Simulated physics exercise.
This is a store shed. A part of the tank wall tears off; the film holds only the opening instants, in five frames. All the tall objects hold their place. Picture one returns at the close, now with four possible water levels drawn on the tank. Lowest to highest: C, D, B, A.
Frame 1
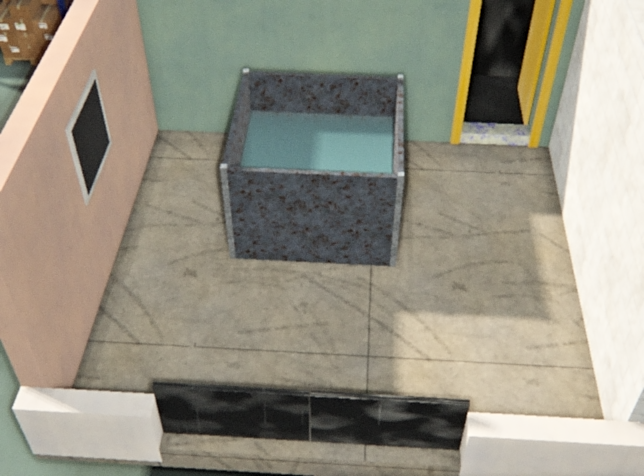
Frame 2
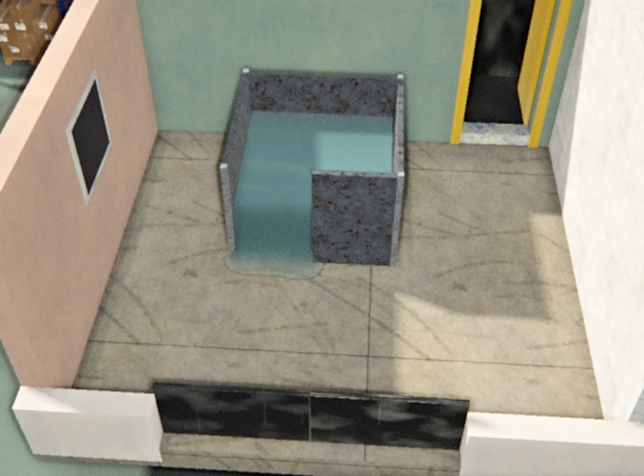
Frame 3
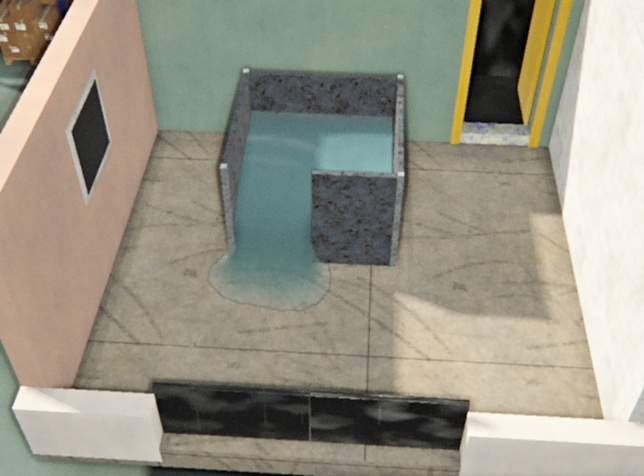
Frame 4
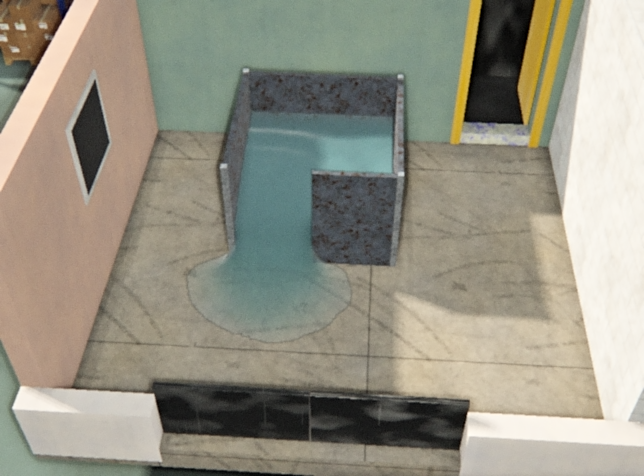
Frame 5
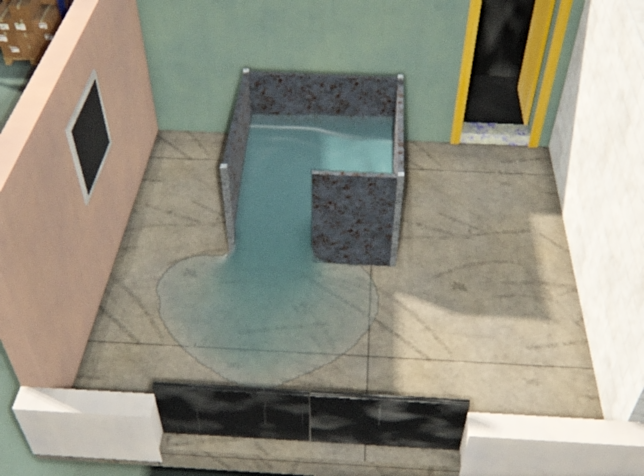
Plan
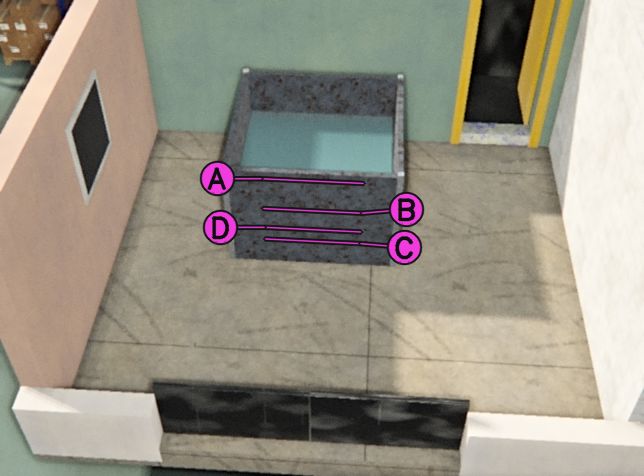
Blue-green water pours from a dark speckled tank and spreads in a widening rounded pool across the grey floor of a store shed, seen from above by a still camera. A pink wall with a dark window stands left, a yellow doorway at the back right, and a black gate between low white walls in front. The left part of the tank's front disappears, and water flows forward, fanning out to both sides.
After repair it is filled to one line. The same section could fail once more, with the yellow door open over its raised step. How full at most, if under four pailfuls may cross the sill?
Go for B.
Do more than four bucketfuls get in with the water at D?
No, not at all.
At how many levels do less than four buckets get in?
Three of them.
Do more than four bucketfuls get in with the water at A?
Yes.
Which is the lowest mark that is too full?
Mark A.
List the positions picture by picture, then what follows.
Water in the tank at rest, its middle at (318, 157); foot of the yellow doorway at (494, 144); shut gate at (310, 400).
Water covers 1 % of the ground and shows as far out as (316, 265).
Water covers 4 % of the ground and shows as far out as (301, 302).
Water covers 8 % of the ground and shows as far out as (275, 336).
Water covers 15 % of the ground and shows as far out as (187, 340).
On the marked copy, A at (312, 181); B at (312, 210); C at (312, 241); D at (312, 229); from the bottom up C, D, B, A.
With A, about 14 bucketfuls get in.
With B, a splash gets over, under a bucket.
With C, nothing gets over.
With D, nothing gets over.
